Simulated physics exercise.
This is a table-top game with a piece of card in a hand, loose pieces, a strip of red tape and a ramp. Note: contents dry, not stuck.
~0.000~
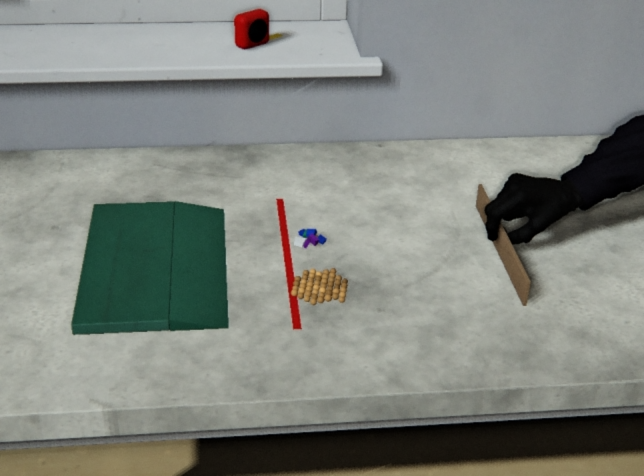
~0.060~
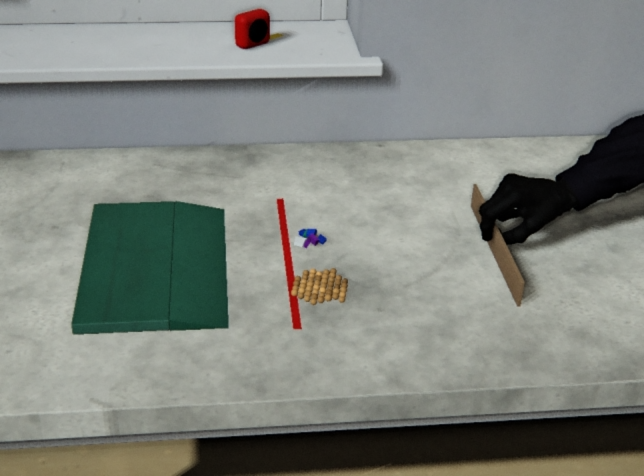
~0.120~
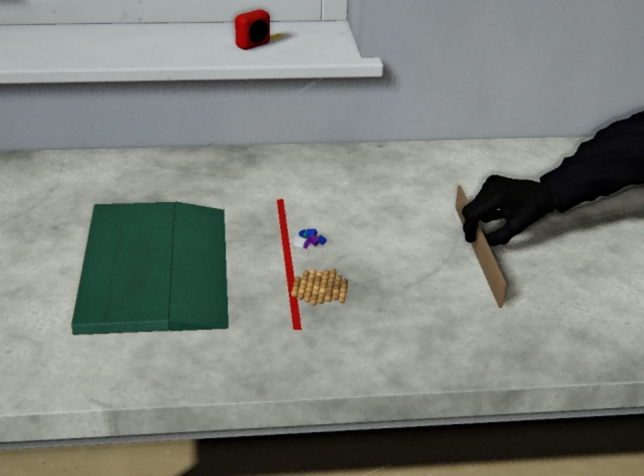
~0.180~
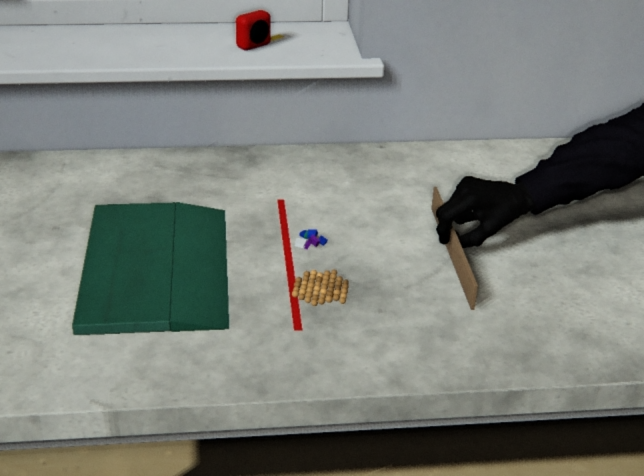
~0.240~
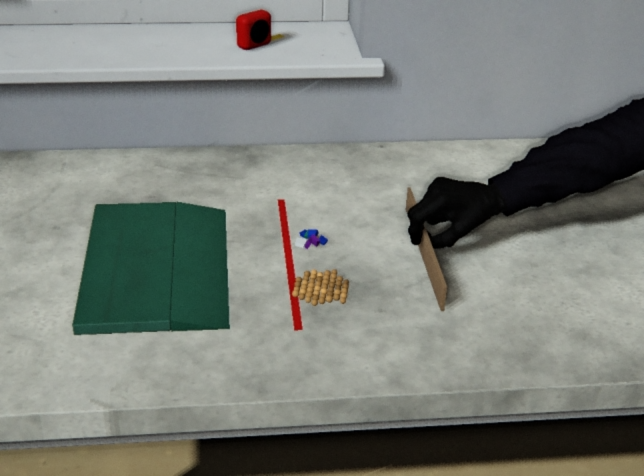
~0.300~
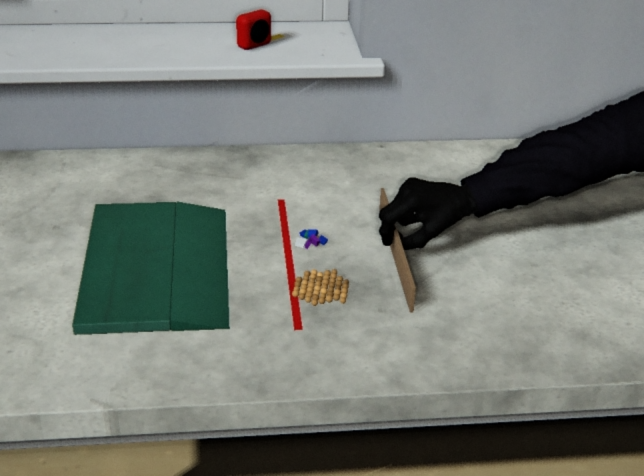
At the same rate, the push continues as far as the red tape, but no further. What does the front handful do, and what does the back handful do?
So the front handful gets pieces to the top, and the back handful can't make the climb.
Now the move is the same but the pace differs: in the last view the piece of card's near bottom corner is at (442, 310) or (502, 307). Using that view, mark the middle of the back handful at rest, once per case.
Near (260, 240) in the first try and near (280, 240) in the second.
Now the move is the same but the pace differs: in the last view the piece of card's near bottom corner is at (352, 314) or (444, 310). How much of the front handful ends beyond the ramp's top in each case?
Try 1: Around 90 percent; try 2: Around 10 percent.
Around 0.43 s, piece of card still moving, near (332, 236); front handful all short of the ramp; back handful all short of the ramp.
Around 0.58 s, piece of card stopped at the red tape; front handful a small part on the ramp, nearly all short of the ramp; back handful all short of the ramp.
Around 0.86 s, piece of card stopped at the red tape; front handful about a third past the top, about two thirds on the ramp, a stray few short of the ramp; back handful all short of the ramp.
Finally (1.8 s), piece of card stopped at the red tape; front handful about half past the top, a small part on the ramp, about a third short of the ramp; back handful none past the top, all short of the ramp.
